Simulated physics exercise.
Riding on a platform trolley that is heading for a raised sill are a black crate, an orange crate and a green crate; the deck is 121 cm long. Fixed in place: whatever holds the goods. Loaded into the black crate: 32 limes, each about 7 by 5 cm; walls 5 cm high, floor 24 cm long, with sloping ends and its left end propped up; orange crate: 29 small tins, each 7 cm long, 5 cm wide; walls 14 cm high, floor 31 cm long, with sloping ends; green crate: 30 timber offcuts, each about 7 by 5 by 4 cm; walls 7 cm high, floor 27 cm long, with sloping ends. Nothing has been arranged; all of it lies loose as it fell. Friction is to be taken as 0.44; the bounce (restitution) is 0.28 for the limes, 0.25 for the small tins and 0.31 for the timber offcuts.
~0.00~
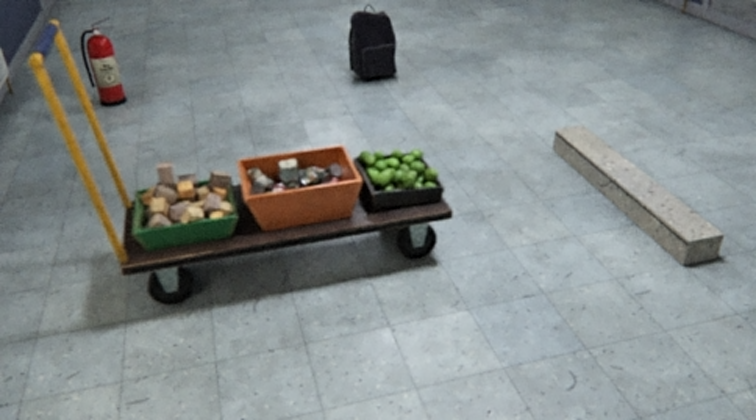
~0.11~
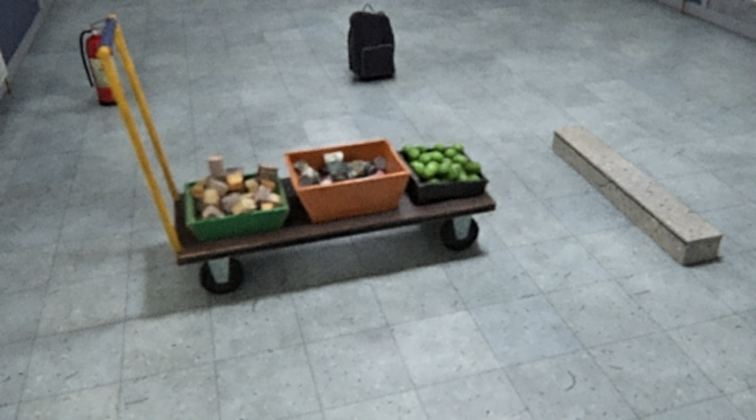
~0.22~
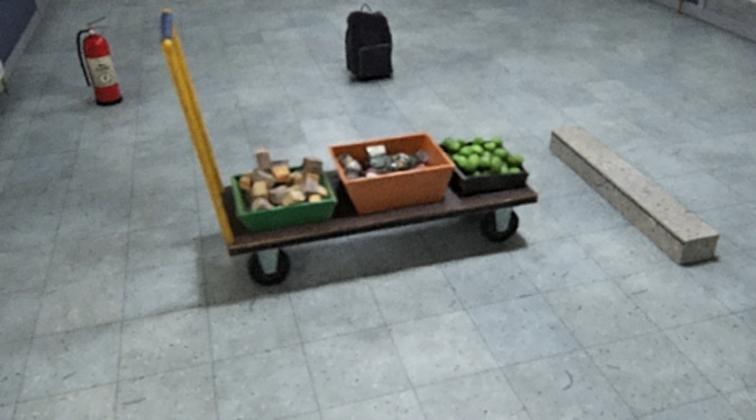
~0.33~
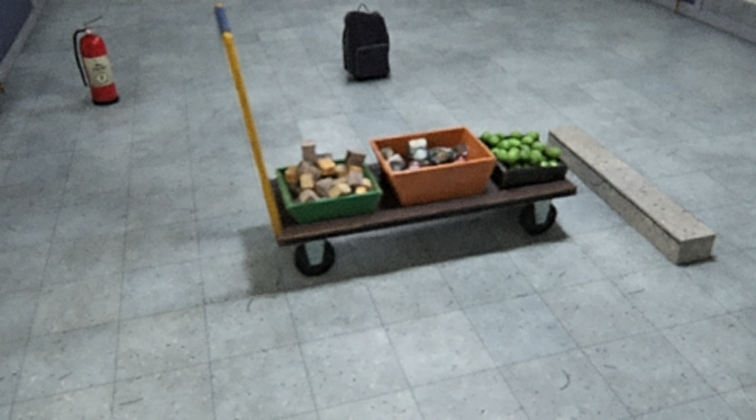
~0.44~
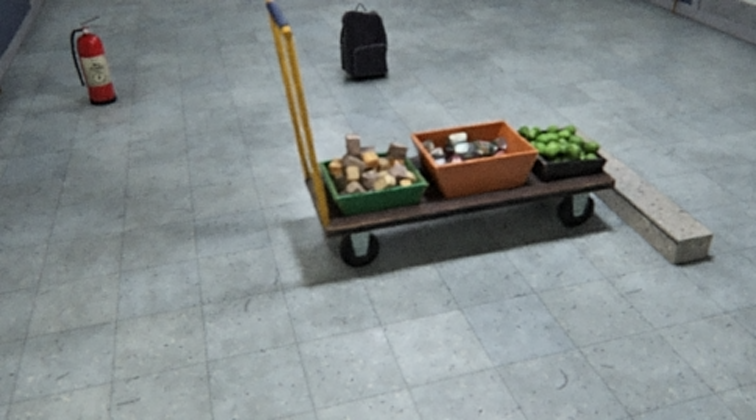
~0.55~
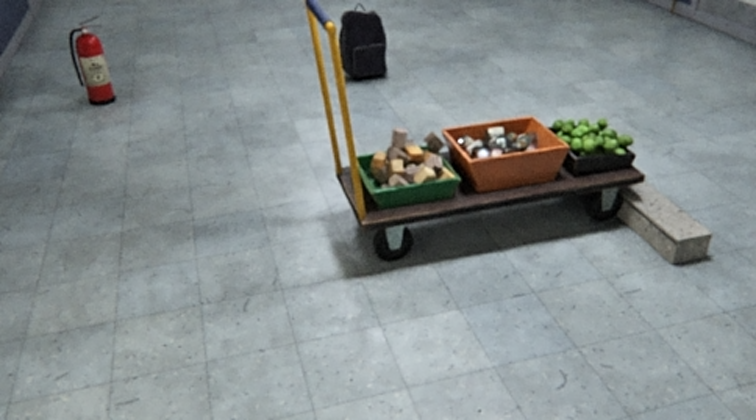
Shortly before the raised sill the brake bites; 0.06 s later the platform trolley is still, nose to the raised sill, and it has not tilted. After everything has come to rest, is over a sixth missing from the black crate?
Yes.
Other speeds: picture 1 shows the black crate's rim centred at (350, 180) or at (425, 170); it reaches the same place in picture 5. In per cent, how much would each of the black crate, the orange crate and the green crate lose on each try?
Black crate 40 and 20, orange crate 0 and 0, green crate 10 and 10 per cent.
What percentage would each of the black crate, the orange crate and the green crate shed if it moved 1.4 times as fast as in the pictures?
Black crate 40, orange crate 0, green crate 20 per cent.
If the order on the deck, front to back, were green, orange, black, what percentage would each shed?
With that order the black crate sheds 30 per cent of its load, the orange crate 0 per cent, and the green crate 10 per cent.
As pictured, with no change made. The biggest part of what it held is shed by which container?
Result: Black crate.
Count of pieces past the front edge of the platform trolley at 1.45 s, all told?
Close to 10.
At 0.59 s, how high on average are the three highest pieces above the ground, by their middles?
Close to 38 cm up.
After 0.59 s, black crate 30 in, 2 out, orange crate 29 in, 0 out and green crate 29 in, 1 out.
After 0.71 s, black crate 26 in, 6 out, orange crate 29 in, 0 out and green crate 28 in, 2 out.
After 0.94 s, black crate 23 in, 9 out, orange crate 29 in, 0 out and green crate 26 in, 4 out.
When it is over (at 1.45 s), black crate 22 in, 10 out, orange crate 29 in, 0 out and green crate 25 in, 5 out. Asked share, 10 of 32, 31 per cent.
